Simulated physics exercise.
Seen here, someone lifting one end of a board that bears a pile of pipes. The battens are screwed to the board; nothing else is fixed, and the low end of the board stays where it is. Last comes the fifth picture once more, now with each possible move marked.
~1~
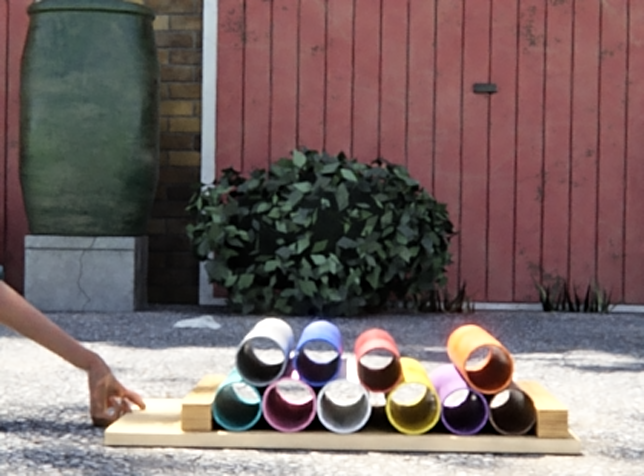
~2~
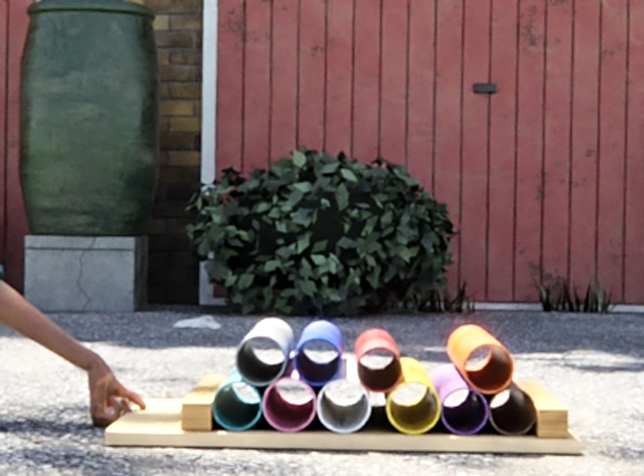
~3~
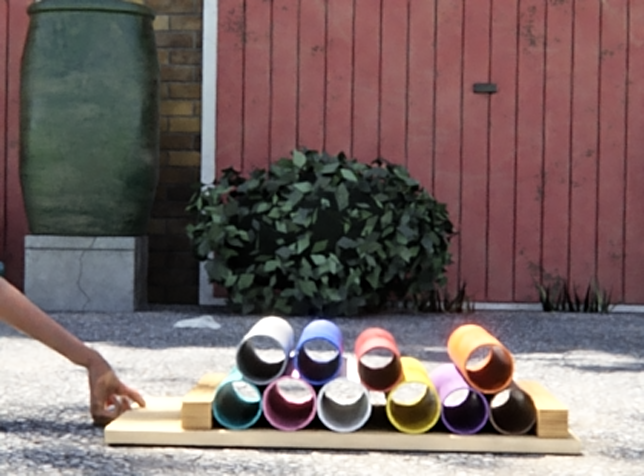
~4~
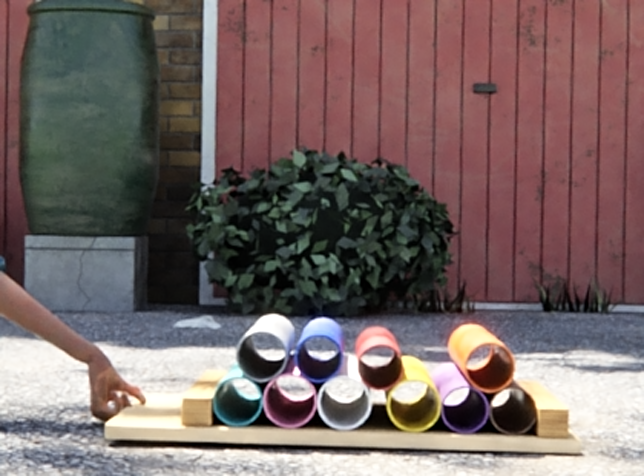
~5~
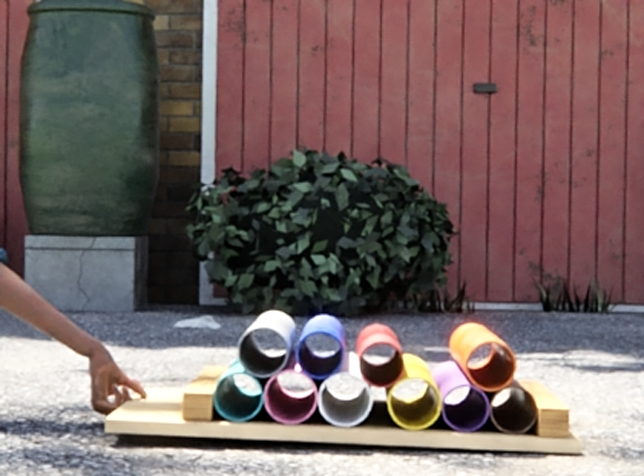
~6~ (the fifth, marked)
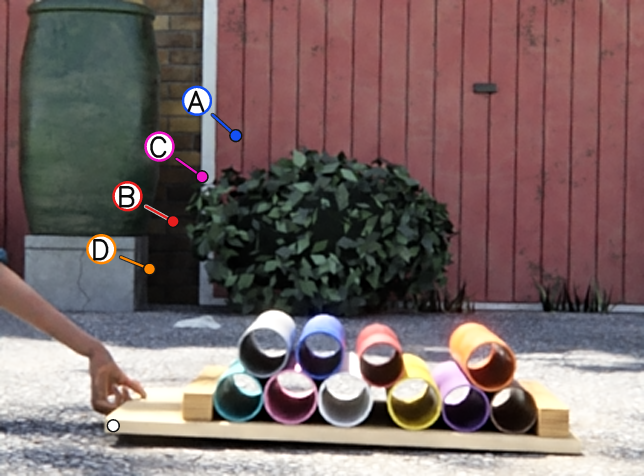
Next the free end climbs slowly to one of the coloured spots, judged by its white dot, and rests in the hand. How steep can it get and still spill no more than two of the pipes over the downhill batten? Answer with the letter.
The highest mark that will do is B.
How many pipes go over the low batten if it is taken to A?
At A the number is four.
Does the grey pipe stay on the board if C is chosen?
The grey pipe: No.
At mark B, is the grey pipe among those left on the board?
Yes.
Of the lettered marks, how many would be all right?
The number is two.
On the marked copy, A at (236, 136); B at (173, 221); C at (202, 177); D at (150, 269); the white dot at (113, 426).
Following B. Soon after the start, board at 16°.
Later, board at 28°.
In the end, board at 28°, none over the low batten.
As for the rest, A four over the low batten (red, orange, blue, grey); C four over the low batten (red, orange, blue, grey); D none over the low batten.
